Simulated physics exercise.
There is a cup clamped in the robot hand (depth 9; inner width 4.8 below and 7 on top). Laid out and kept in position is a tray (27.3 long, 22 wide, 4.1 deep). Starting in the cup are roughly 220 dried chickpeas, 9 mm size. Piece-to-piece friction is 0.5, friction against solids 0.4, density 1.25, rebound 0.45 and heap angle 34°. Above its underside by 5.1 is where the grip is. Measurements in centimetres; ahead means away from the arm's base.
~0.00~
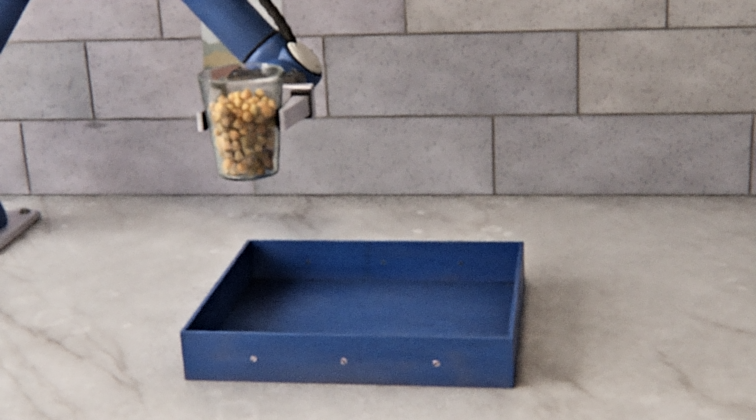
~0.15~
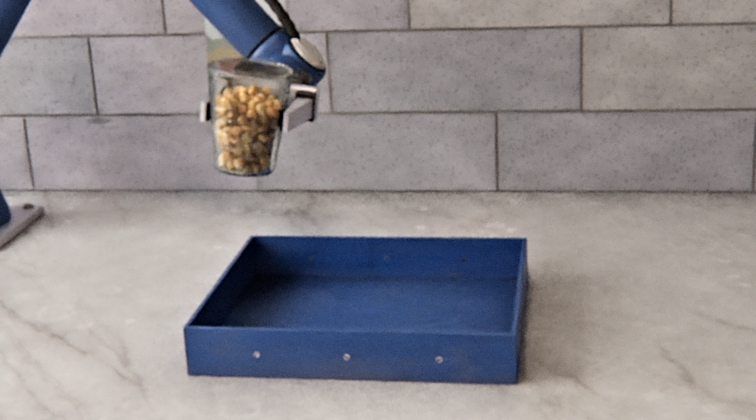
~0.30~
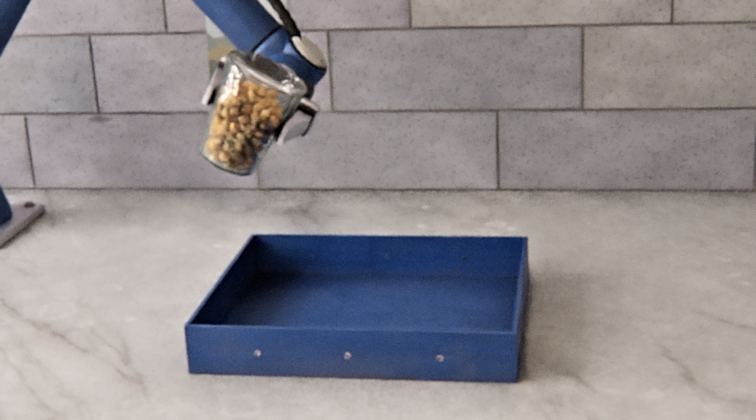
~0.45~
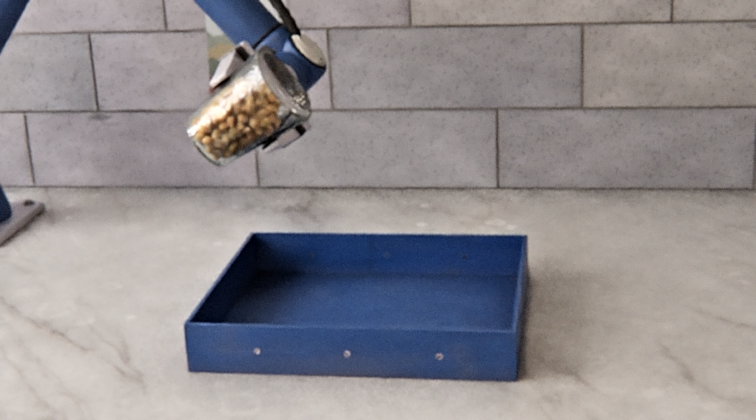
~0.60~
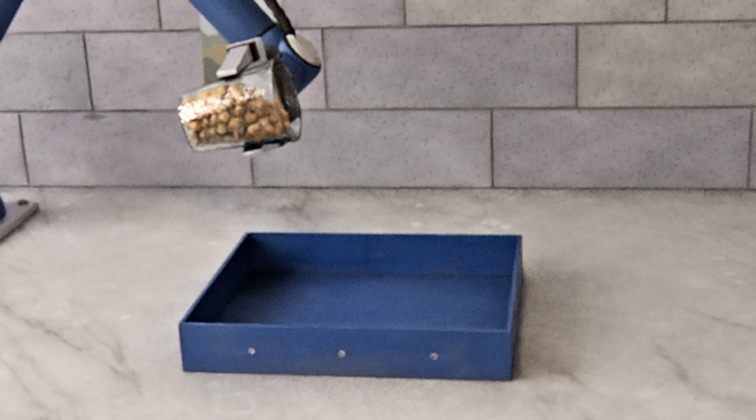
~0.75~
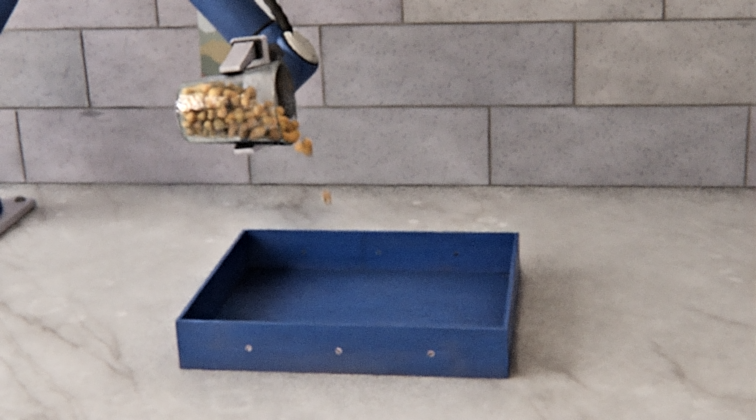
A blue robot arm holds a clear cup nearly full of dried chickpeas, upright above and to the left of an empty blue tray. It steadily tips the cup to the right until it lies almost on its side, and a few chickpeas drop from its mouth.
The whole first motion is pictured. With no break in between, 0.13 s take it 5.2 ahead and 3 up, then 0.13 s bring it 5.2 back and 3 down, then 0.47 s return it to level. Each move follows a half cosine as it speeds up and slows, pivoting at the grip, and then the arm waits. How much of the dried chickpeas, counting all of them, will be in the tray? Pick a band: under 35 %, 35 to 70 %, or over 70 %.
Over 70 %.
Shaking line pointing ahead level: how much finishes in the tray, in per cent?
About 90 per cent.
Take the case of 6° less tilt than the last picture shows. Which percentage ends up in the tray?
Estimate: Around 95 per cent.
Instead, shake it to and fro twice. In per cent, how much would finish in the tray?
Then roughly 100 percent.
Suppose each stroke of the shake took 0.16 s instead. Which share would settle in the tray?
That gives about 85 percent.
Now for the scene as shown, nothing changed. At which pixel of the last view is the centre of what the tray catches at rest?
Middle point: About (462, 310).
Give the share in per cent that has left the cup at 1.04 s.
Share gone: Around 100 %.
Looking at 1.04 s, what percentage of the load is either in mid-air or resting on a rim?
I'd put it near 65 per cent.
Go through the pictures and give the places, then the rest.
The first frame shows cup middle at (245, 125), level; upper third of the load around (245, 111), from x 215 to 275, top at y 95; 217 in the cup.
The second frame shows cup middle at (247, 121), tilted 8° forward; upper third of the load around (245, 108), from x 220 to 280, top at y 95.
The third frame shows cup middle at (246, 118), tilted 29° forward; upper third of the load around (242, 105), from x 210 to 280, top at y 90.
The fourth frame shows cup middle at (243, 114), tilted 56° forward; upper third of the load around (239, 101), from x 195 to 275, top at y 85.
The fifth frame shows cup middle at (237, 112), tilted 77° forward; upper third of the load around (227, 100), from x 190 to 285, top at y 90.
The sixth frame shows cup middle at (234, 108), tilted 85° forward; upper third of the load around (219, 98), from x 185 to 325, top at y 85; 213 in the cup, 4 in flight or on a rim.
By 1.04 s, tilted 84° forward, highest piece 18 above the table; 73 in the tray, 2 in the cup, 142 in flight or on a rim.
By 1.33 s, tilted 19° forward, highest piece 16 above the table; 215 in the tray, 1 in the cup, 1 on the table or floor.
By 1.68 s, level, highest piece 16 above the table; 215 in the tray, 1 in the cup, 1 on the table or floor.
By 2.73 s, level, highest piece 16 above the table; 215 in the tray, 1 in the cup, 1 on the table or floor.
Final count, 215 in the tray, 1 in the cup, 1 on the table or floor. That is 99 % in the tray.
